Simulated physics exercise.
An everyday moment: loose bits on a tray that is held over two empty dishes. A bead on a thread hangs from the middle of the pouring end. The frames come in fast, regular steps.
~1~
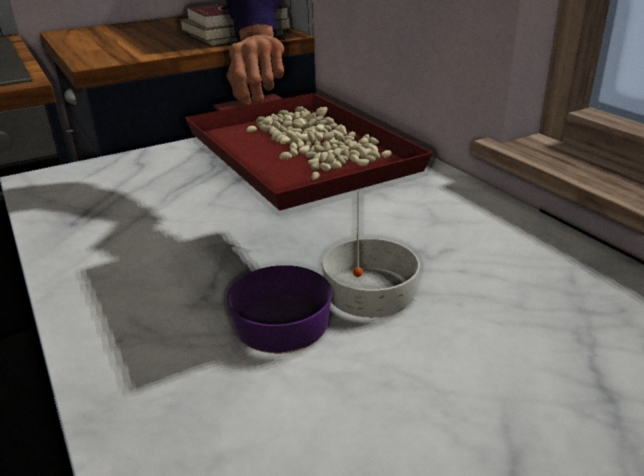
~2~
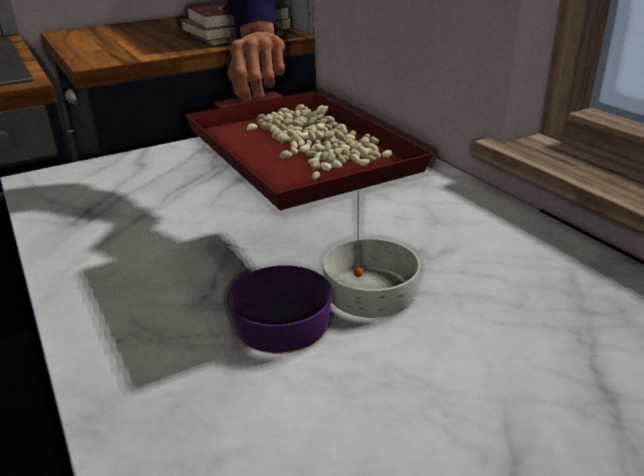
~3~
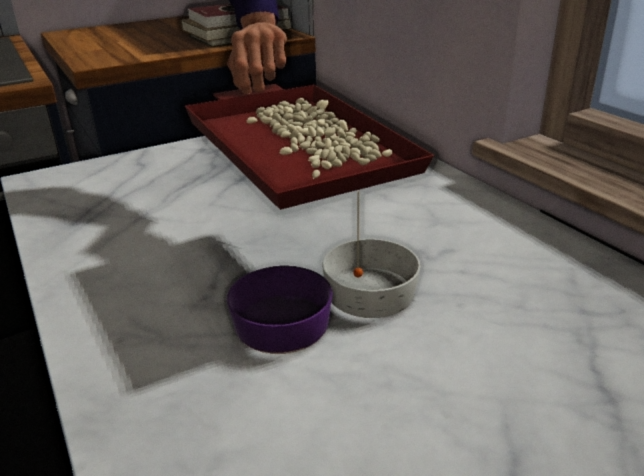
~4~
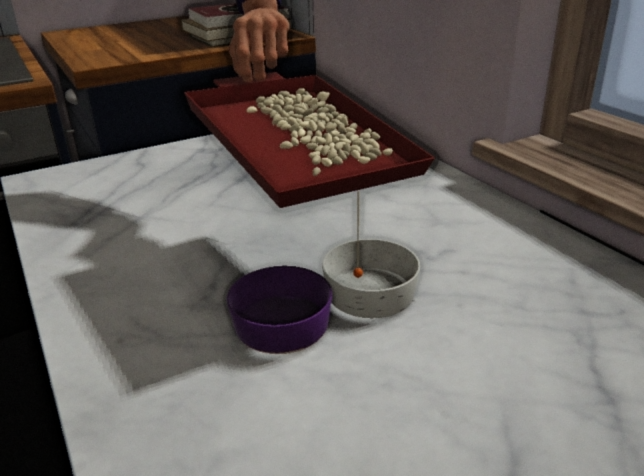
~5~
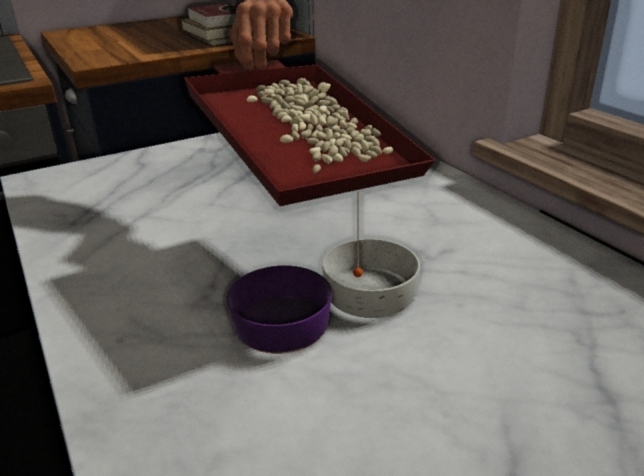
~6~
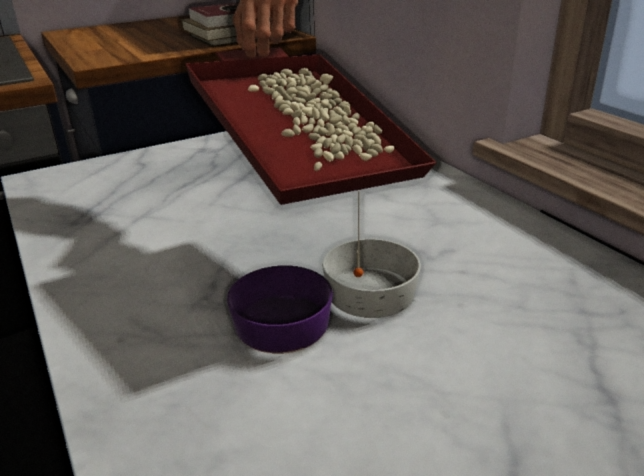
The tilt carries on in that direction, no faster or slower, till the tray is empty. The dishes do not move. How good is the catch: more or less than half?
Together they catch less than half.
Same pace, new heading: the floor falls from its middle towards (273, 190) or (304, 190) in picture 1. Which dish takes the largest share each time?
At the first place the left one, at the second the left dish.
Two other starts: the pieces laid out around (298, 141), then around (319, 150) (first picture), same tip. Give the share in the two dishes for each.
In turn 10 and 10 in a hundred.
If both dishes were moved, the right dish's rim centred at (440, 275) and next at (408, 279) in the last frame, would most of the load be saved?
In turn: More than half; most of it.
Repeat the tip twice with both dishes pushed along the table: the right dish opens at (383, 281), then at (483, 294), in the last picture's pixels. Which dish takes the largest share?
One: The dish on the right. Two: The right dish.
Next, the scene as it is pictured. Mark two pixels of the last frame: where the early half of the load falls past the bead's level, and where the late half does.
At about (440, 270), then at (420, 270).
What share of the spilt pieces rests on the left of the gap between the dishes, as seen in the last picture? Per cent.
It comes to 0 per cent or so.
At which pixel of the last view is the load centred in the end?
Around (449, 321).
Soon after the last picture, tray tipped steeply; all on the tray.
A little later, tray tipped right over; most on the tray; a small part outside both; a small part in the air.
Later still, tray tipped past a quarter turn; a small part in the right dish; nearly all outside both.
At rest, tray tipped past a quarter turn; none in the left dish; a small part in the right dish; nearly all outside both.
